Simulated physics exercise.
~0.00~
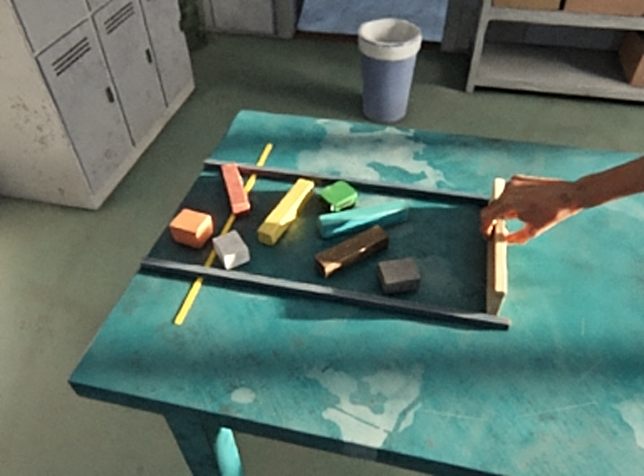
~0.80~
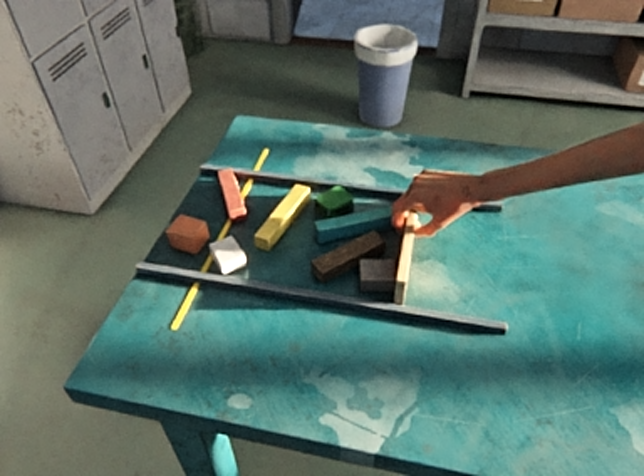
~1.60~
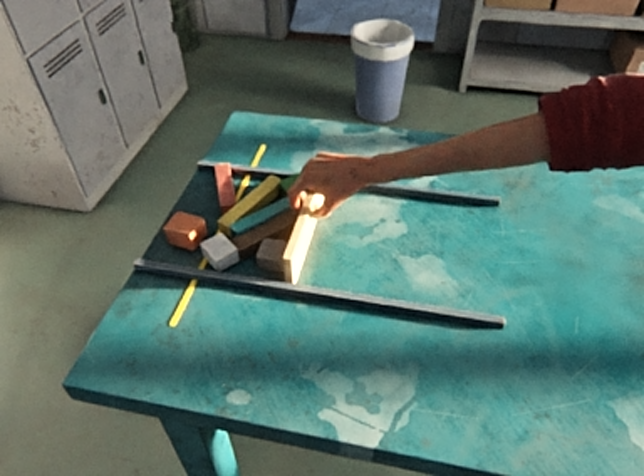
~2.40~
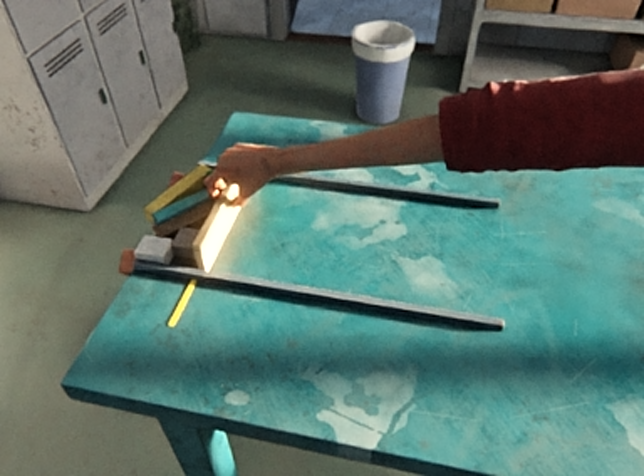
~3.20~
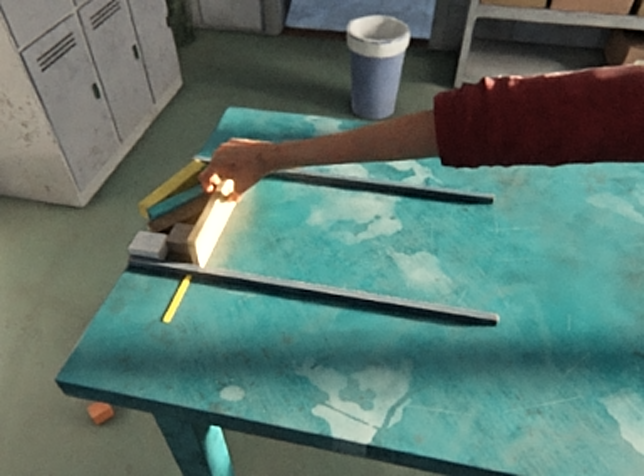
A hand slides a pale upright board leftward between two dark rails on a worn turquoise table, seen from above at a slight sway, with grey lockers and a blue bin behind. Ahead of it lie a red bar, an orange block and a white one at left, yellow, green and turquoise pieces in the middle, and brown and grey ones nearer the board. The board gathers the nearer pieces, then crowds them all toward the left edge. As it reaches the yellow tape, the red bar disappears from view and the orange block tips over the edge. The board stops, the orange block lies on the floor, and several pieces stay bunched at the edge.
